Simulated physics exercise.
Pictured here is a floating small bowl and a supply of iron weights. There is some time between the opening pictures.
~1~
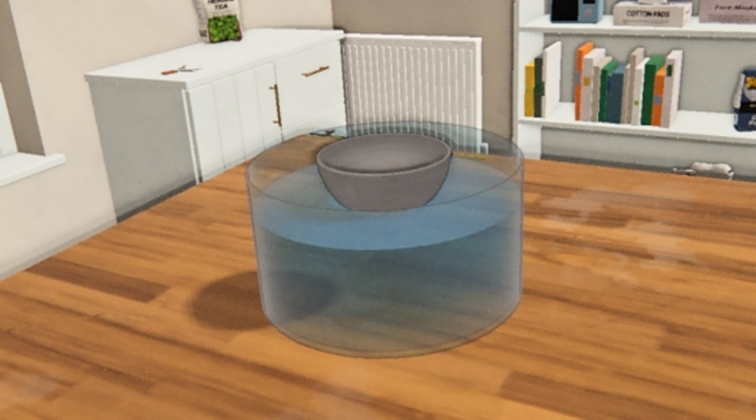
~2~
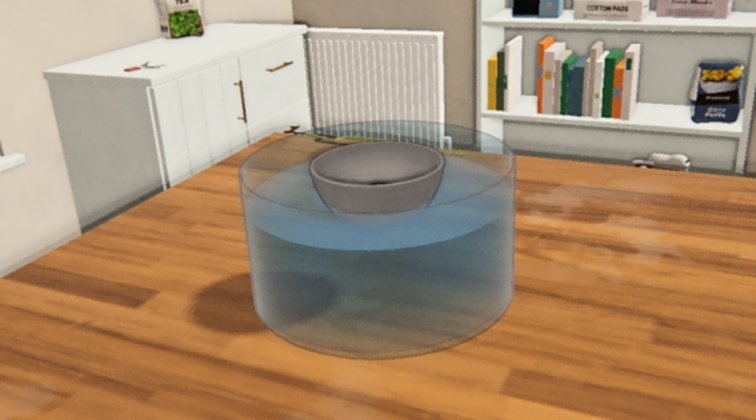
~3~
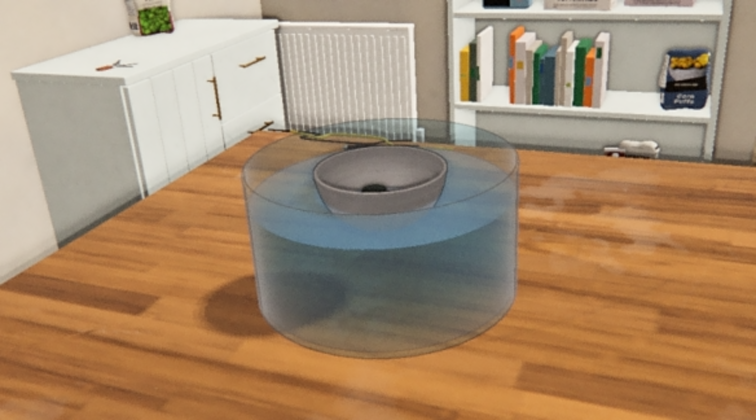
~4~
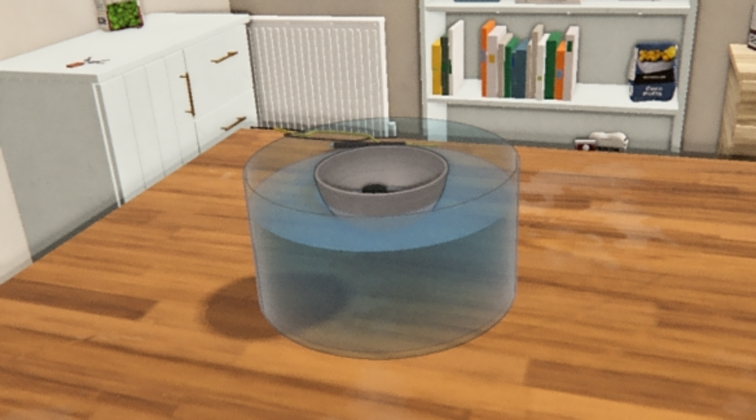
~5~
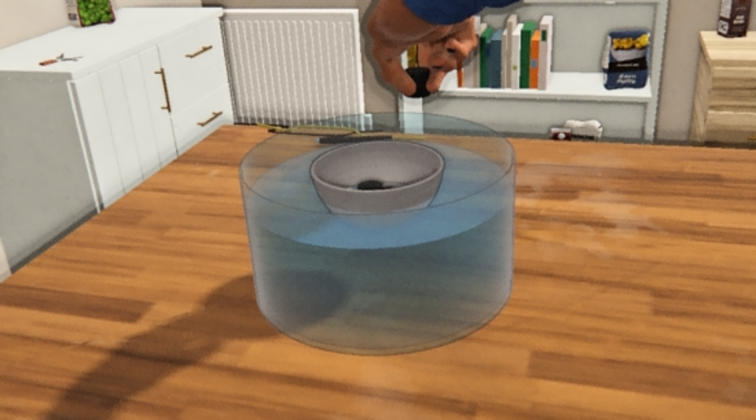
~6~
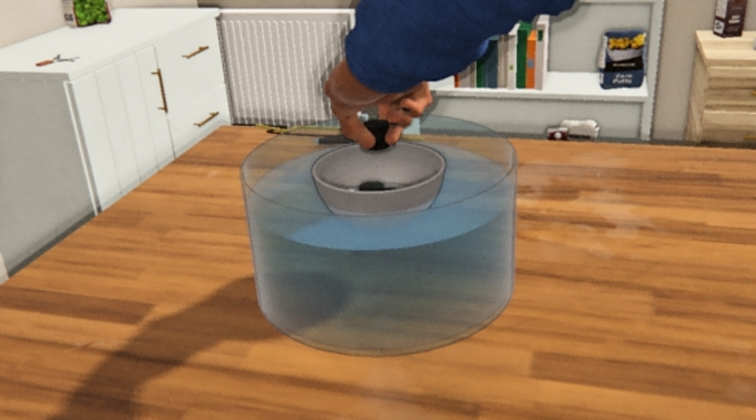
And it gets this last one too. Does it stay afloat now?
I bet it survives this one.
A moment on, the iron weight is in and the small bowl dips.
Further on, it steadies; about a third of its side above the surface.
When it is over, the small bowl floats; about a third of its side above the surface.
